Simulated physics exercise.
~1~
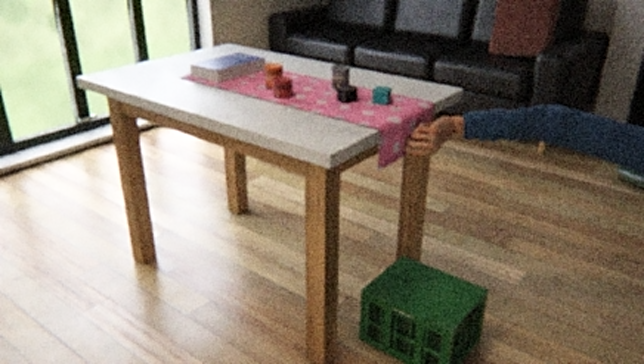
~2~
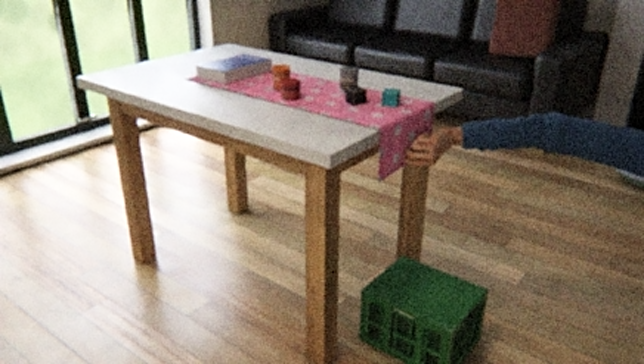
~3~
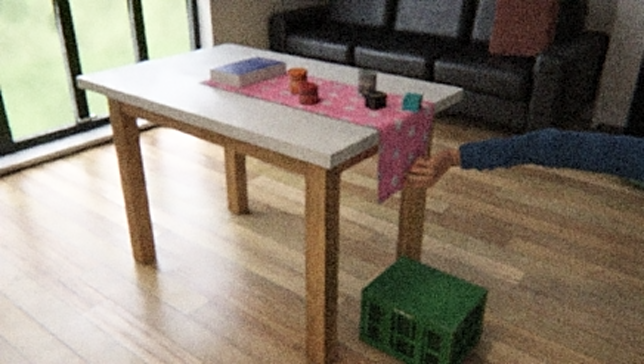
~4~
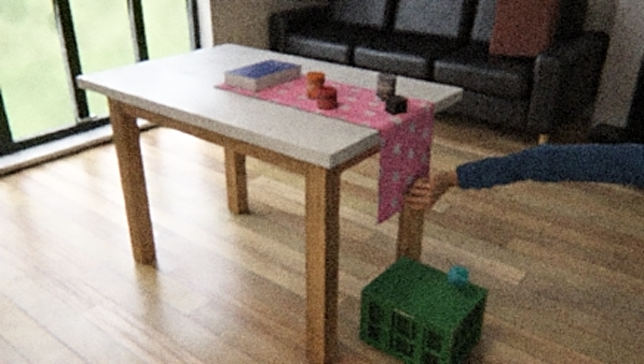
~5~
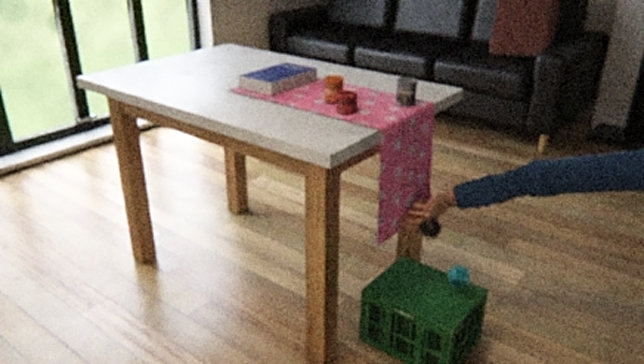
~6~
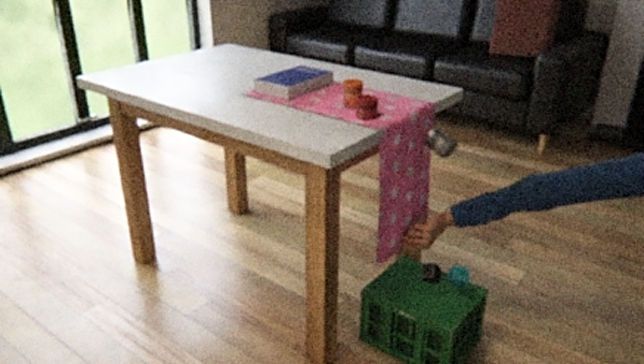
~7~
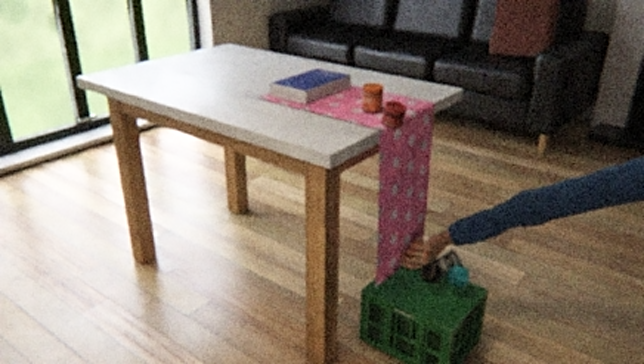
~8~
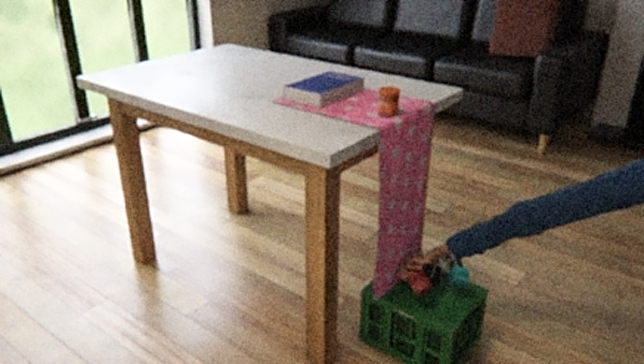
In a living room, a hand steadily pulled a pink cloth down over a table's right end, and the turquoise cube, black cube, grey can and red pot dropped one after another onto the green crate, leaving the orange can and a blue book on top.
